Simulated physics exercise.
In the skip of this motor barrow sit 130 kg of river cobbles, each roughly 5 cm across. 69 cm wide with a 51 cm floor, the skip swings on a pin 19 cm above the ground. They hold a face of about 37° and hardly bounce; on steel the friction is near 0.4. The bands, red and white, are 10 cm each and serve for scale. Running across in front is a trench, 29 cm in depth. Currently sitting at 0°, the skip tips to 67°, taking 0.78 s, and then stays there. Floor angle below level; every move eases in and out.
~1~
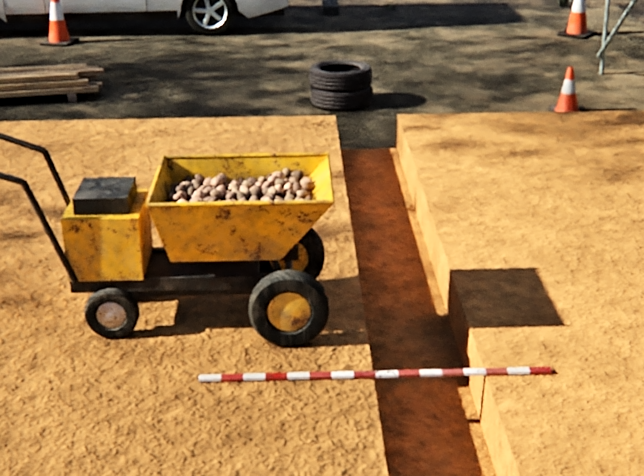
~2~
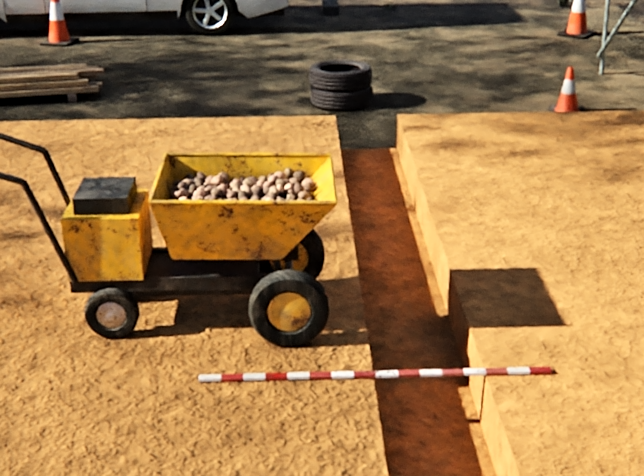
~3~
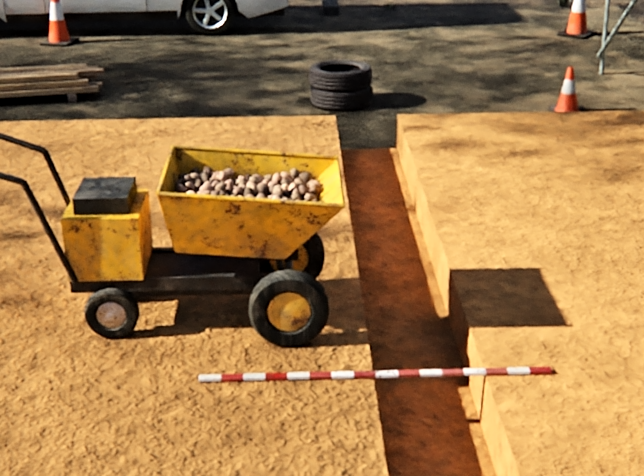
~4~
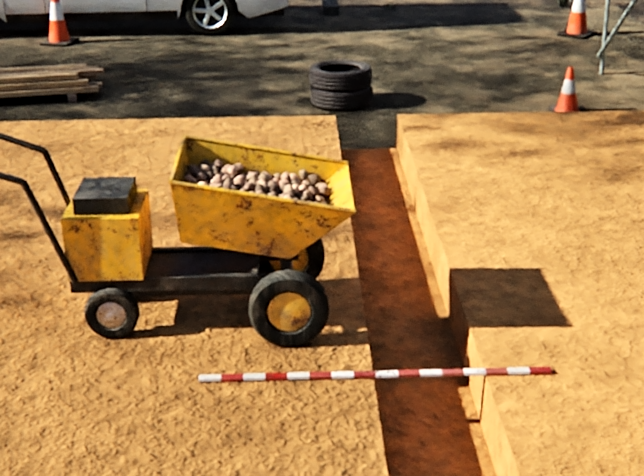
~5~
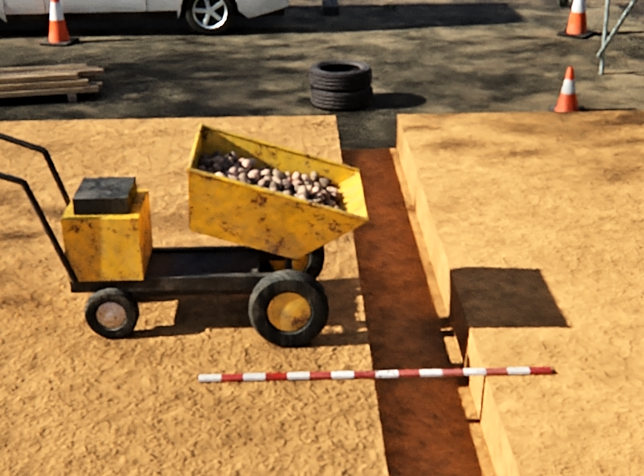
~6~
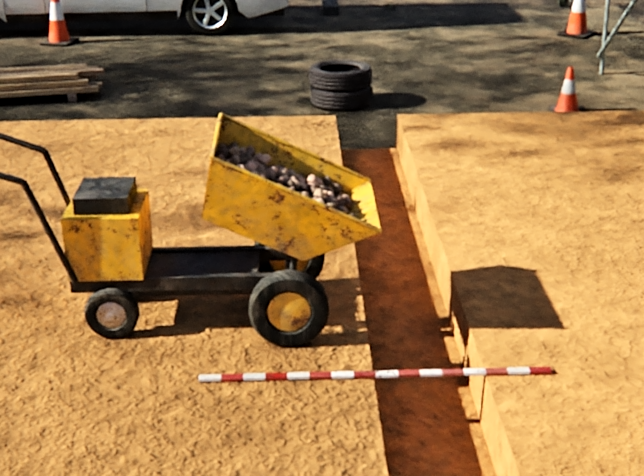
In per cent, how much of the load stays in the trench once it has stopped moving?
I would say about 77 per cent.
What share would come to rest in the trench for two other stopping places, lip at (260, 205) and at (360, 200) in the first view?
About 100 per cent from the first spot, about 50 from the second.
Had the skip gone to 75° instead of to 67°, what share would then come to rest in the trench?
It would come to about 85 percent.
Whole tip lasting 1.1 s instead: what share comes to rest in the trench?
Around 85 per cent would end in the trench.
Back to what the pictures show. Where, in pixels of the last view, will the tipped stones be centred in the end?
The stones end up centred near (441, 346).
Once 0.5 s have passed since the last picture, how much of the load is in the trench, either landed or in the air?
I'd put it near 20 per cent.
Then, 0.2 s after the last picture the floor is at 56°, 100 % in the skip; the foremost stones are at (392, 251).
Then, 0.5 s after the last picture the floor is at 67°, 79 % in the skip, 21 % in the trench; the foremost stones are at (466, 302).
Then, 0.9 s after the last picture the floor is at 67°, 33 % in the skip, 44 % in the trench, 23 % past the trench; the foremost stones are at (588, 312).
Then, 2.9 s after the last picture the floor is at 67°, 0 % in the skip, 77 % in the trench, 23 % past the trench; the foremost stones are past the picture's edge.
